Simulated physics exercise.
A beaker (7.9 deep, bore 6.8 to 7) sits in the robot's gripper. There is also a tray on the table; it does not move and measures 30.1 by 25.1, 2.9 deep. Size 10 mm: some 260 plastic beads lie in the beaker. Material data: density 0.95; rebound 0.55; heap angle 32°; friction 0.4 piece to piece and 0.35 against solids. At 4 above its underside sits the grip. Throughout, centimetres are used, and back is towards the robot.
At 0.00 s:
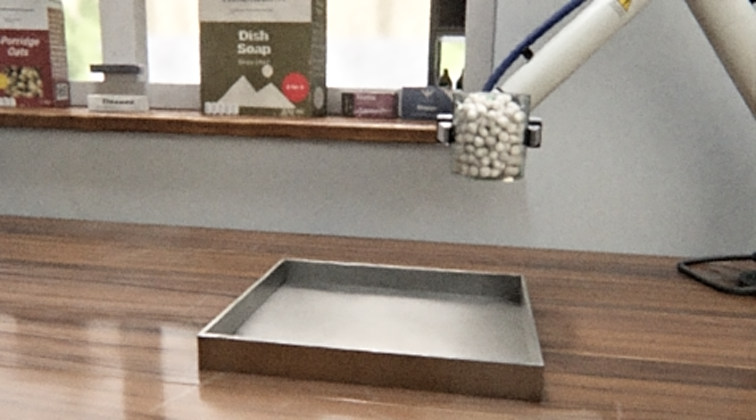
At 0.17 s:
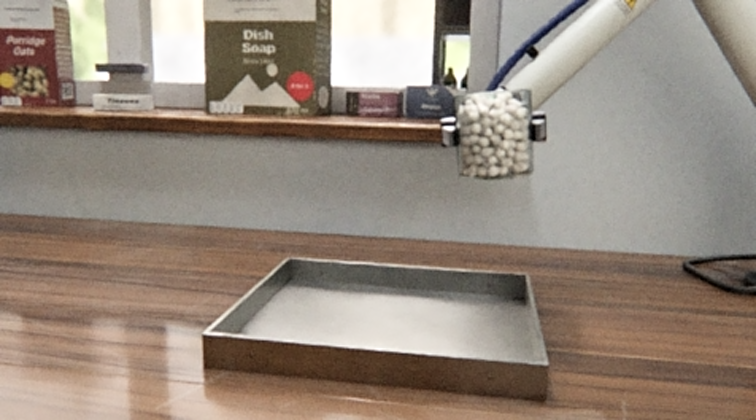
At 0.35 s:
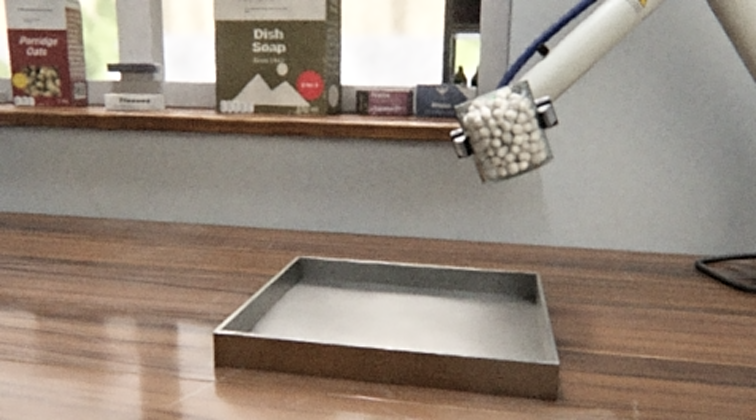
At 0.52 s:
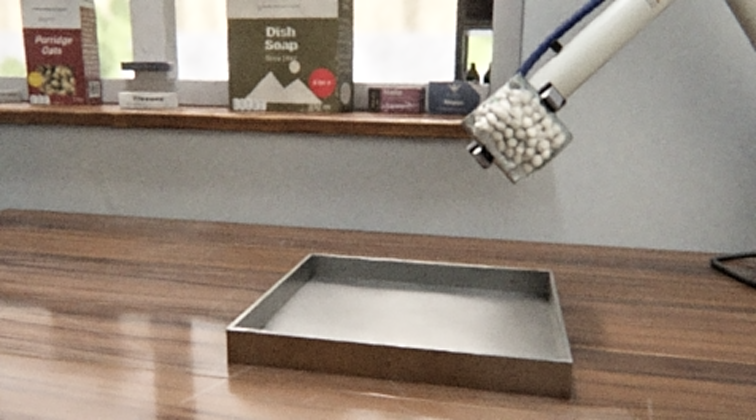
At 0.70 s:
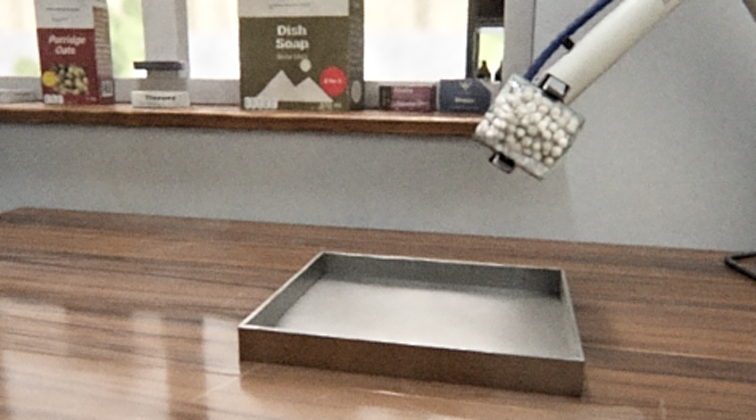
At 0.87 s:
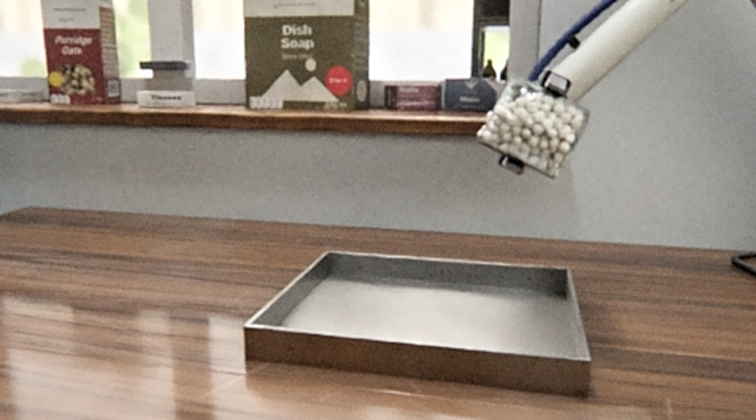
On a wooden table by a windowsill lined with boxes, a robot arm grips a clear beaker of white beads upright above and behind an empty metal tray. The arm steadily tilts the beaker over to a steep slant, the beads still inside, while the view drifts slightly left.
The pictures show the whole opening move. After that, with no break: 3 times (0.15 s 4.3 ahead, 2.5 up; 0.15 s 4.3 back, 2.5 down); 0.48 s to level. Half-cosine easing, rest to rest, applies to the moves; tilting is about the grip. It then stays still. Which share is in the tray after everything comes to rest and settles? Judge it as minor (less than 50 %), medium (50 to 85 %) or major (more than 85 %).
Medium, 50 to 85 %.
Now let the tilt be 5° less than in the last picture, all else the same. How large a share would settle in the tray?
Estimate: Close to 50 per cent.
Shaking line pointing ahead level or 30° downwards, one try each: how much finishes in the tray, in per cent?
You'd get some 50 per cent with the first setting and some 25 per cent with the second.
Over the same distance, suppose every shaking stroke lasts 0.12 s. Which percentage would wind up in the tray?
It would come to roughly 80 %.
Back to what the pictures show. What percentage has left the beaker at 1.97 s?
Close to 60 per cent of the load is out at that point.
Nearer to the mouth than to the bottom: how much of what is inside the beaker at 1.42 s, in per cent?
I'd say close to 65 per cent.
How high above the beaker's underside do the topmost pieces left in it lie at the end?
Roughly 5.0 centimetres.
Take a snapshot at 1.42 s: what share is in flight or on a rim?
I'd reckon close to 11 per cent.
After 1.42 s, tilted 65° forward, highest piece 23 above the table; 147 in the beaker, 80 in the tray, 28 in flight or on a rim.
After 1.97 s, tilted 40° forward, highest piece 22 above the table; 154 in the tray, 98 in the beaker, 2 on the table or floor, 1 in flight or on a rim.
After 2.45 s, level, highest piece 22 above the table; 155 in the tray, 98 in the beaker, 2 on the table or floor.
After 3.50 s, level, highest piece 22 above the table; 155 in the tray, 98 in the beaker, 2 on the table or floor.
At rest, 155 in the tray, 98 in the beaker, 2 on the table or floor. That is 61 % in the tray.
